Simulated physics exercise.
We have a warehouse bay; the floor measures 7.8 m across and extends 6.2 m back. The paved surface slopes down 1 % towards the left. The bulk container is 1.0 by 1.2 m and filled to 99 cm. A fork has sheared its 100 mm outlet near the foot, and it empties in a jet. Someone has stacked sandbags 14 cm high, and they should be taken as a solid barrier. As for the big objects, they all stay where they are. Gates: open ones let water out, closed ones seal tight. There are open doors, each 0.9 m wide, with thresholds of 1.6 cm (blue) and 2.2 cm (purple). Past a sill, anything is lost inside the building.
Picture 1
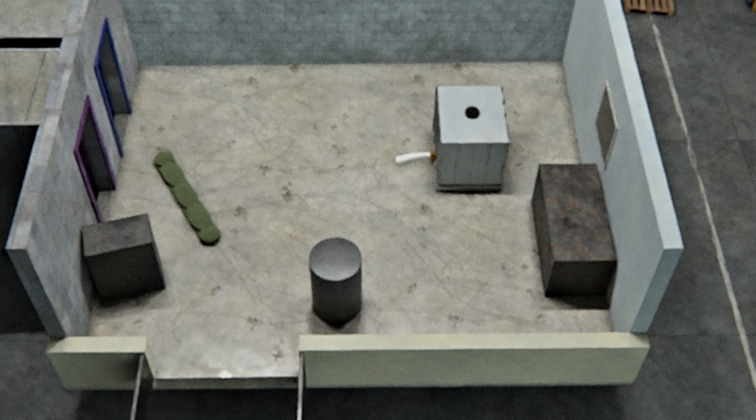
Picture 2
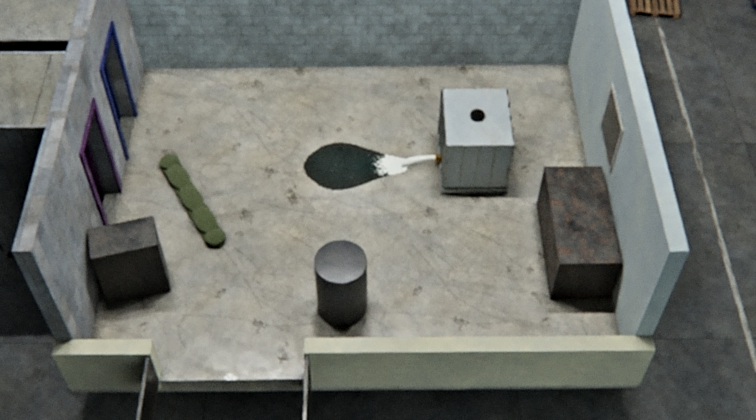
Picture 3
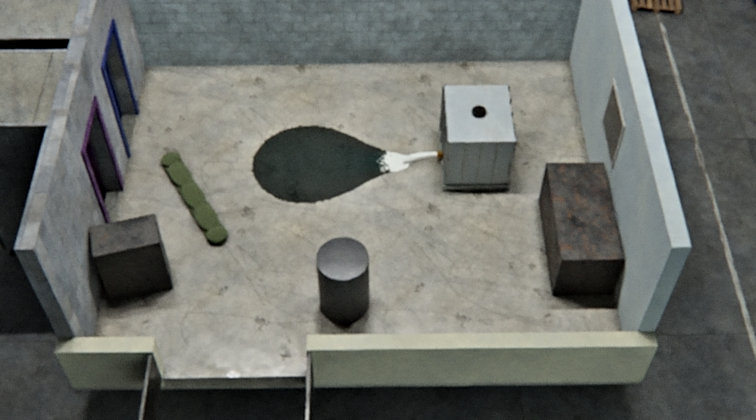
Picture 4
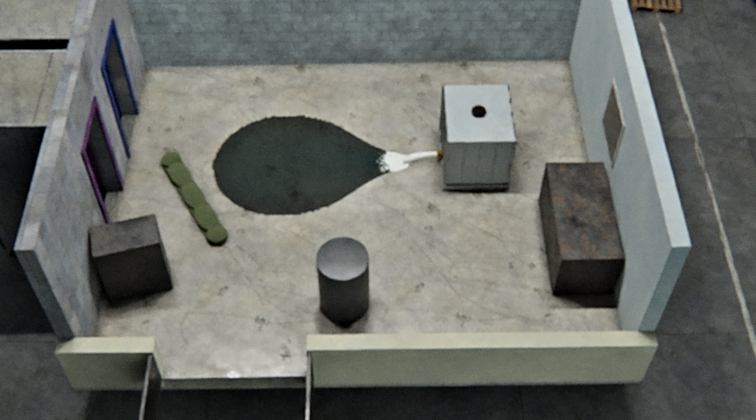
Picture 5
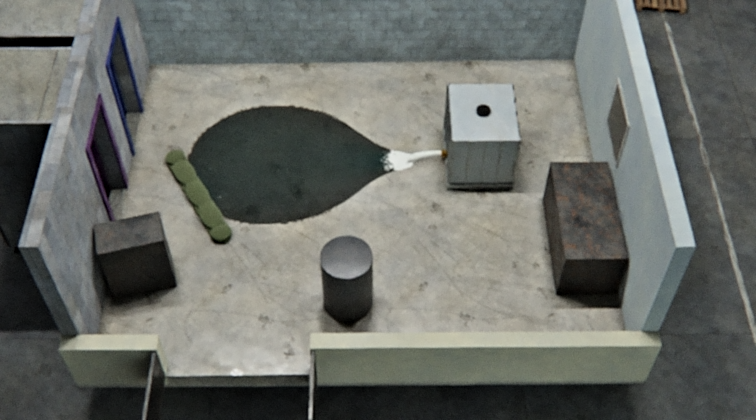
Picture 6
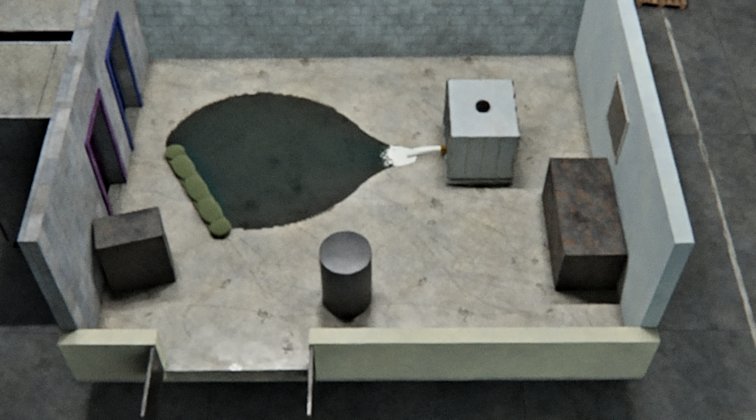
At first, a white jet starts from the foot of a pale bulk container onto the dry floor of a walled bay. Dark water then spreads leftward in a widening teardrop between the container and a row of green sandbags. By the end, the broad sheet lies against the sandbags and reaches past their upper end.
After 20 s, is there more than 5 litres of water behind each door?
Blue door: Yes; purple door: No.
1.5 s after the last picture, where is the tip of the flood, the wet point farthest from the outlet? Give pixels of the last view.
The front reaches farthest at about (140, 112).
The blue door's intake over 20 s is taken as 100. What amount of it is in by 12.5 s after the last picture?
55 percent, roughly.
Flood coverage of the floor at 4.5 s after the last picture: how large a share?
The flood covers close to 25 per cent of the floor.
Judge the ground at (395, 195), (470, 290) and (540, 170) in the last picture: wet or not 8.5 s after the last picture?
Spot 1: Unwetted; spot 2: Unwetted; spot 3: Unwetted.
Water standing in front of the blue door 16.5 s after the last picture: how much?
It comes to some 4.5 cm deep at that spot.
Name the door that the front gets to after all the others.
It is the purple one.
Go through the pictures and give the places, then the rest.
The jet has just started at (419, 156); the ground is still dry, in the first picture.
The jet leaves at (424, 159); the sheet reaches (307, 169), 2.3 m away, and wets 1.1 m2, in the second picture.
The jet leaves at (426, 156); the sheet reaches (255, 169), 3.2 m away, and wets 2.7 m2, in the third picture.
From the spout at (426, 155) the water has spread over 4.4 m2; its tip is at (218, 178), and it is 1.1 cm deep on average, in the fourth picture.
The jet leaves at (430, 154); the sheet reaches (194, 150), 4.3 m away, and wets 6.0 m2, in the fifth picture.
The jet leaves at (430, 150); the sheet reaches (170, 140), 4.8 m away, and wets 7.0 m2, in the sixth picture.
Then, 1.5 s after the last picture water covers 20 % of the floor and is deepest (5 cm) near (398, 156); blue door 1.9 cm at the sill, 0 L in, purple door not reached.
Then, 4.5 s after the last picture water covers 25 % of the floor and is deepest (5 cm) near (398, 156); blue door 2.9 cm at the sill, 3 L in, purple door not reached.
Then, 8.5 s after the last picture water covers 35 % of the floor and is deepest (6 cm) near (408, 156); blue door 3.4 cm at the sill, 13 L in, purple door 0.98 cm at the sill, 0 L in.
Then, 12.5 s after the last picture water covers 45 % of the floor and is deepest (6 cm) near (408, 156); blue door 4 cm at the sill, 30 L in, purple door 1.6 cm at the sill, 0 L in.
Then, 16.5 s after the last picture water covers 50 % of the floor and is deepest (6 cm) near (408, 156); blue door 4.3 cm at the sill, 53 L in, purple door 2 cm at the sill, 0 L in.
